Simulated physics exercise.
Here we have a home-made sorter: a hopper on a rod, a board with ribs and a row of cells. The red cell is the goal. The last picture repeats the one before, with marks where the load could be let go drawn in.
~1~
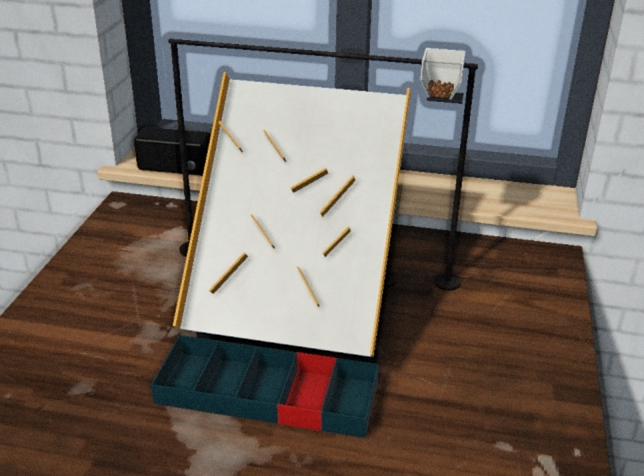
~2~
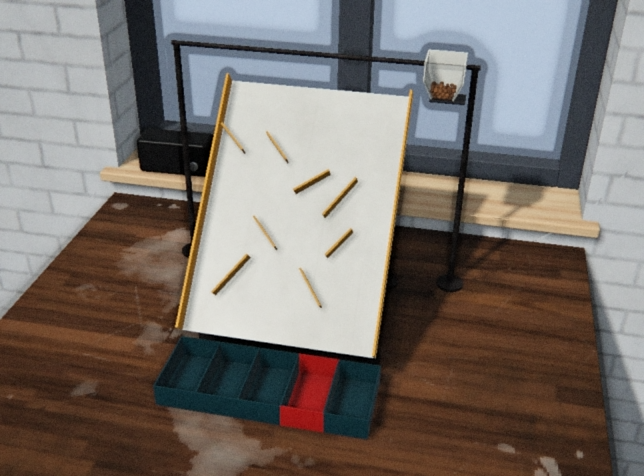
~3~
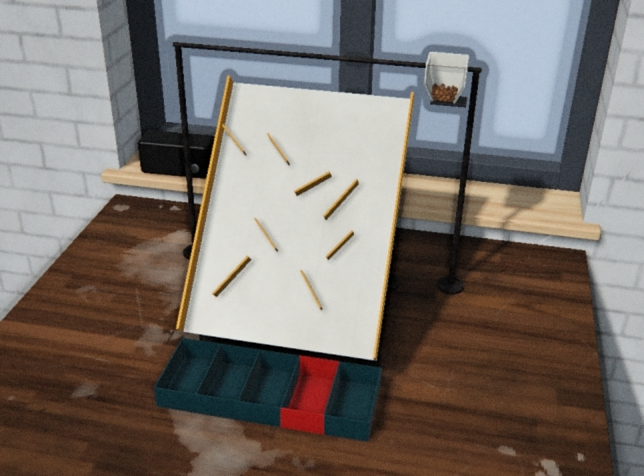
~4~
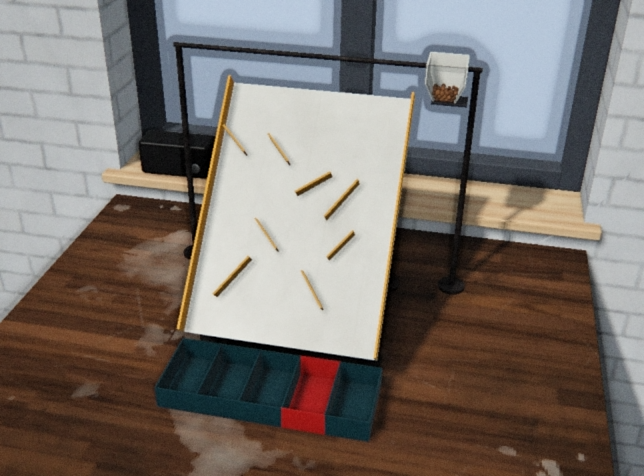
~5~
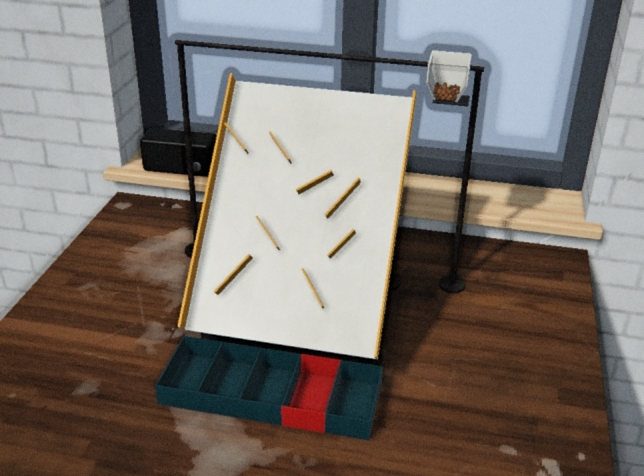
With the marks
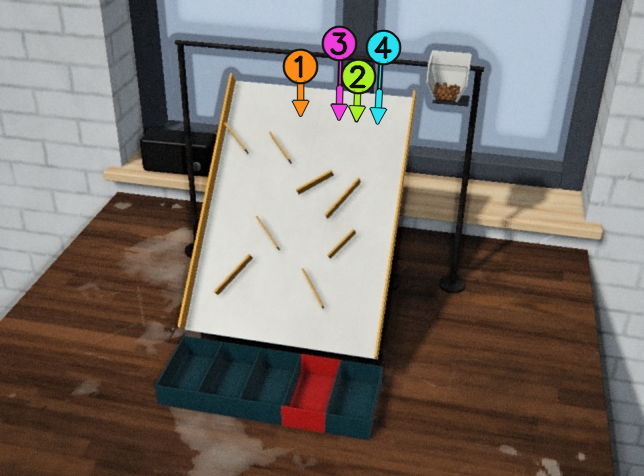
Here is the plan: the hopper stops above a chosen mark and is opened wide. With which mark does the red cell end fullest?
The best mark is 1.
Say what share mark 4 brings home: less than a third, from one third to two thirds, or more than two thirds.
Less than a third.
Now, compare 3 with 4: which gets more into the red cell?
That would be 3.
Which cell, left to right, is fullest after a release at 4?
It is the fifth one.
On the marked copy, mark 1 meets the board at (300, 110); mark 2 meets the board at (356, 115); mark 3 meets the board at (339, 114); mark 4 meets the board at (377, 118).
With 1, about half in the red cell, about half in other cells, a stray few outside the box.
With 2, a small part in the red cell, most in other cells, a small part outside the box.
With 3, about a quarter in the red cell, most in other cells, a stray few outside the box.
With 4, a stray few in the red cell, nearly all in other cells, a stray few outside the box.
